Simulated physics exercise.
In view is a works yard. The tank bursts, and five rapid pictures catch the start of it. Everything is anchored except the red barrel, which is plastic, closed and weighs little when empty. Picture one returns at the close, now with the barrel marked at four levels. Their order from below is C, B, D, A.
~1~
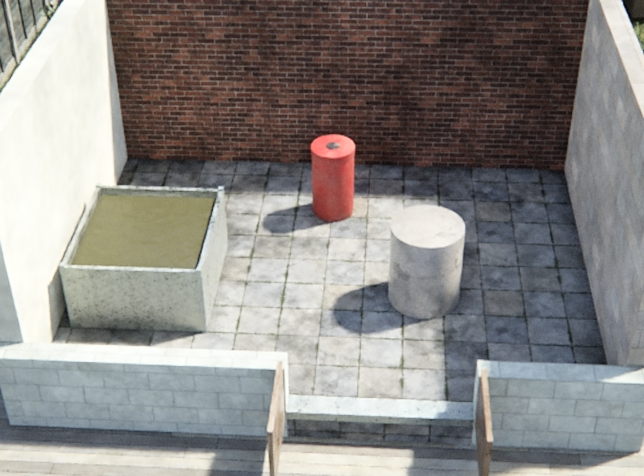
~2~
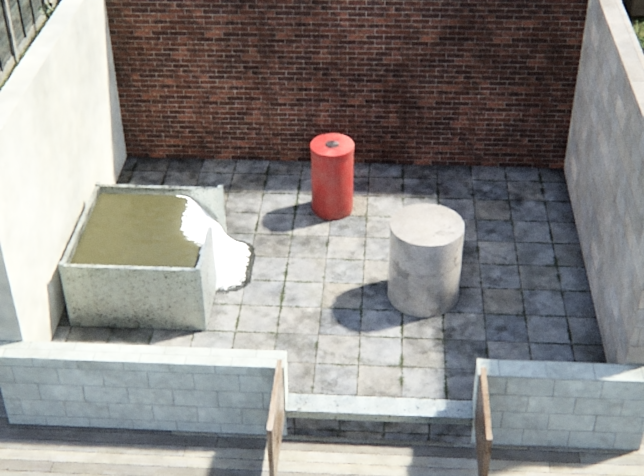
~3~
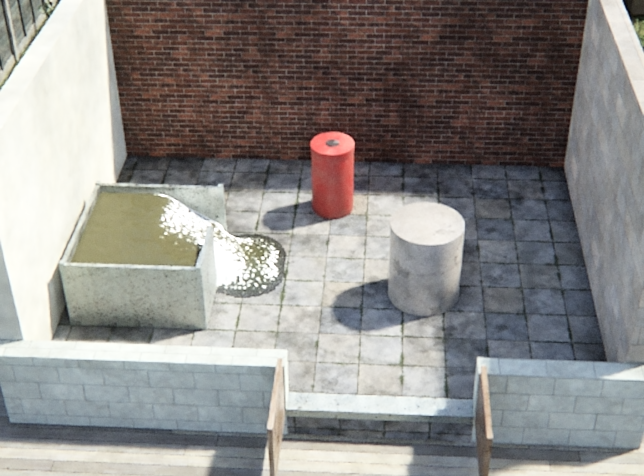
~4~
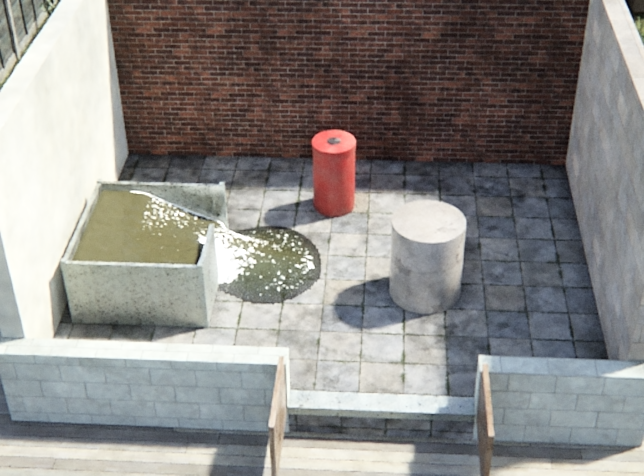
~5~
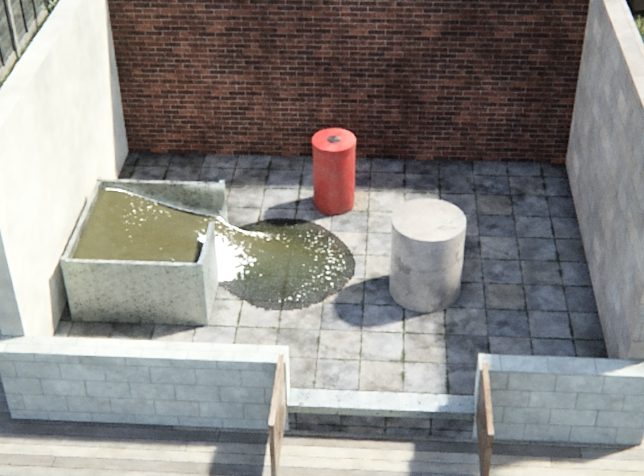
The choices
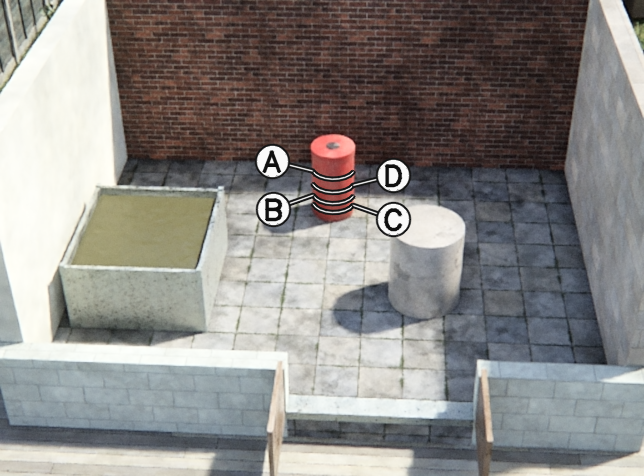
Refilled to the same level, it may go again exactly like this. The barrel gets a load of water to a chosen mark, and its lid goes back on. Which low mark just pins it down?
I would pick mark B.
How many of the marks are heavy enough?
Three.
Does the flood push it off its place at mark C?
Yes.
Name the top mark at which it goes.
C.
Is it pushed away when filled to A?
No, not at all.
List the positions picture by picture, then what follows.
In the first frame, lid of the red barrel at (333, 146); tank full, its middle at (147, 232); open gate at (382, 360).
In the second frame, 1 % of the ground wet, in view closest to the barrel at (244, 246).
In the third frame, 3 % of the ground wet, in view closest to the barrel at (272, 244).
In the fourth frame, 5 % of the ground wet, in view closest to the barrel at (281, 230).
In the fifth frame, lid of the red barrel at (334, 139); 8 % of the ground wet, in view closest to the barrel at (308, 225).
On the marked copy, A at (332, 179); B at (332, 203); C at (332, 212); D at (332, 192); from the bottom up C, B, D, A.
For mark A, it does not move.
For mark B, it does not move.
For mark C, it is pushed about half its own width away.
For mark D, it does not move.
